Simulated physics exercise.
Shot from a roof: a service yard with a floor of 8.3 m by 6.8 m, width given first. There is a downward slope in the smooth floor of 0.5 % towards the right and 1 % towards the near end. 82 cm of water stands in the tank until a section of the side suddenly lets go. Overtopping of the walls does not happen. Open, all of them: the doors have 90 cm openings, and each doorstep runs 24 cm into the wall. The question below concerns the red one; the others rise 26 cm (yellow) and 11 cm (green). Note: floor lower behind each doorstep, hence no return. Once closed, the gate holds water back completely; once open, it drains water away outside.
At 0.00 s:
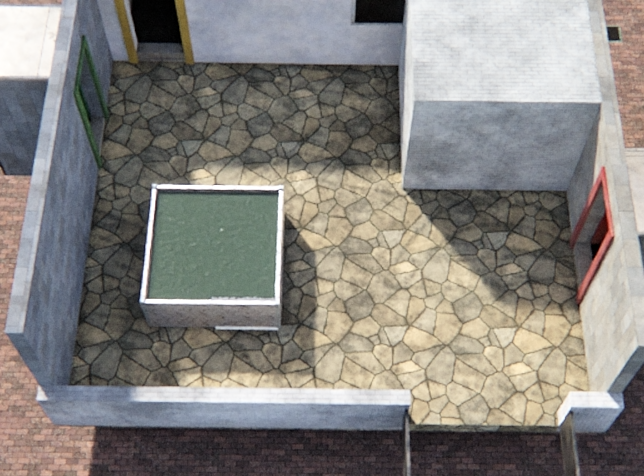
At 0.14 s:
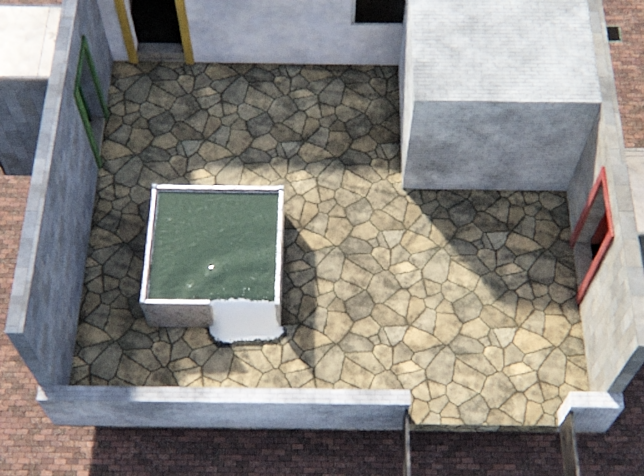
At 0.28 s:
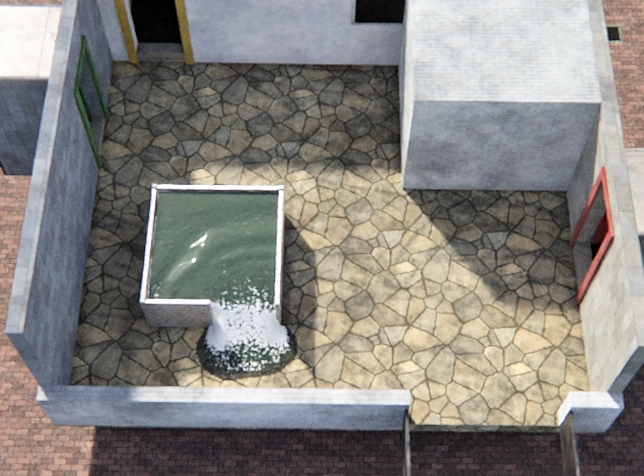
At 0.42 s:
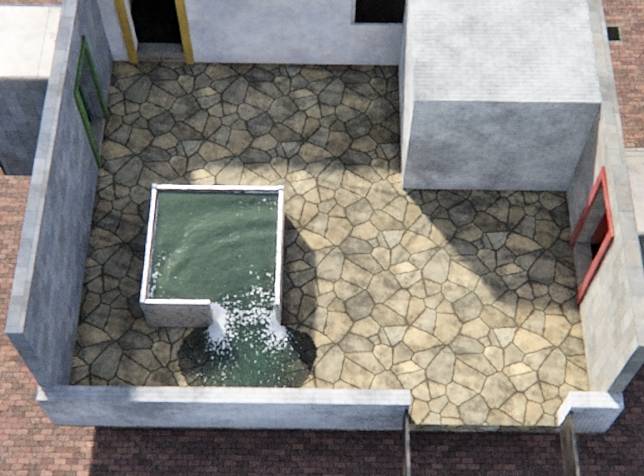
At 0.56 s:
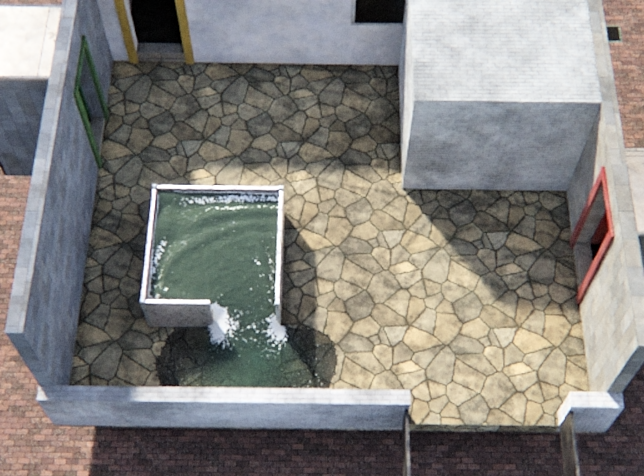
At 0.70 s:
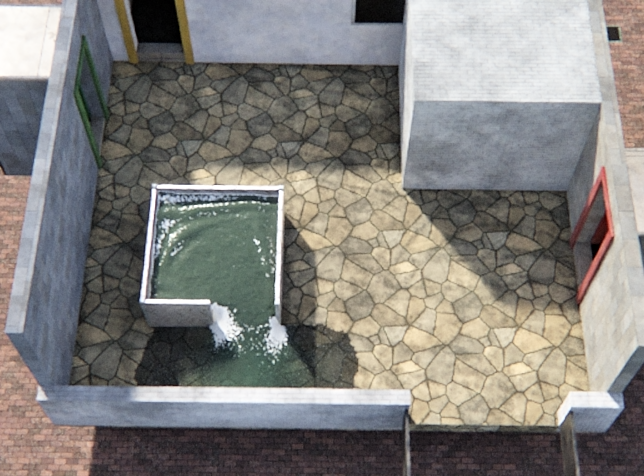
Green water pouring through a gap in a square tank's front wall, foaming and spreading across a walled courtyard's stone paving.
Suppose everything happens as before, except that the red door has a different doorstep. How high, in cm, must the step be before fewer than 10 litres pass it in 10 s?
About 13 cm.
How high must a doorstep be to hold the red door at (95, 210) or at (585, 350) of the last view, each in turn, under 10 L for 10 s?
Roughly 5.5 cm, then roughly 21 cm.
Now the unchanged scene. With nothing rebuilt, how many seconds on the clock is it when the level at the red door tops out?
Roughly 3.2 s.
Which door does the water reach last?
Yellow.
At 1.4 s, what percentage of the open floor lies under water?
About 15 per cent.
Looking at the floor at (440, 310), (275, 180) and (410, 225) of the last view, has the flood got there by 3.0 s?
In that order: Flooded, not reached, dry.
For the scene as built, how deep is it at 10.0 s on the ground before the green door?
Roughly 4.0 cm deep.
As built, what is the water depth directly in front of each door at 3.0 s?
In cm - red: 16, yellow: 0, green: 0.
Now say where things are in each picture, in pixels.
The first frame shows the tank at (214, 245) is whole and still, 82 cm deep; the red door at (589, 244) is dry.
In the second frame, water pours out at (245, 317) and has run 0.3 m, to (220, 343); about 10 cm deep outside, 82 cm at the back.
In the third frame, the front is at (222, 374), 0.9 m from the gap at (245, 318); 1.0 m2 of floor is wet, 82 cm left at the back.
In the fourth frame, water pours out at (245, 318) and has run 1.4 m, to a hidden place; about 9 cm deep outside, 80 cm at the back.
In the fifth frame, water pours out at (245, 318) and has run 1.5 m, to a hidden place; about 8 cm deep outside, 72 cm at the back.
In the sixth frame, water pours out at (245, 318) and has run 1.8 m, to a hidden place; about 7 cm deep outside, 68 cm at the back; 4.2 m in a straight line remain to the red door at (589, 244).
After 1.4 s water covers 15 % of the floor, deepest (59 cm) near (250, 407); it has not reached the red door.
After 3.0 s water covers 45 % of the floor, deepest (35 cm) near (251, 396); 16 cm at the red door, 0 litres in over its 25 cm doorstep.
After 10.0 s water covers 100 % of the floor, deepest (13 cm) near (250, 407); 8 cm at the red door, 0 litres in over its 25 cm doorstep.
At the red door as built, the water arrived by 2.8 s and peaked near 18 cm at 3.2 s.
Run again over the same 10 s with other heights there, 18 litres in over 12 cm, 2 litres over 16 cm. The limit of 10 litres is kept from about 13 cm up.
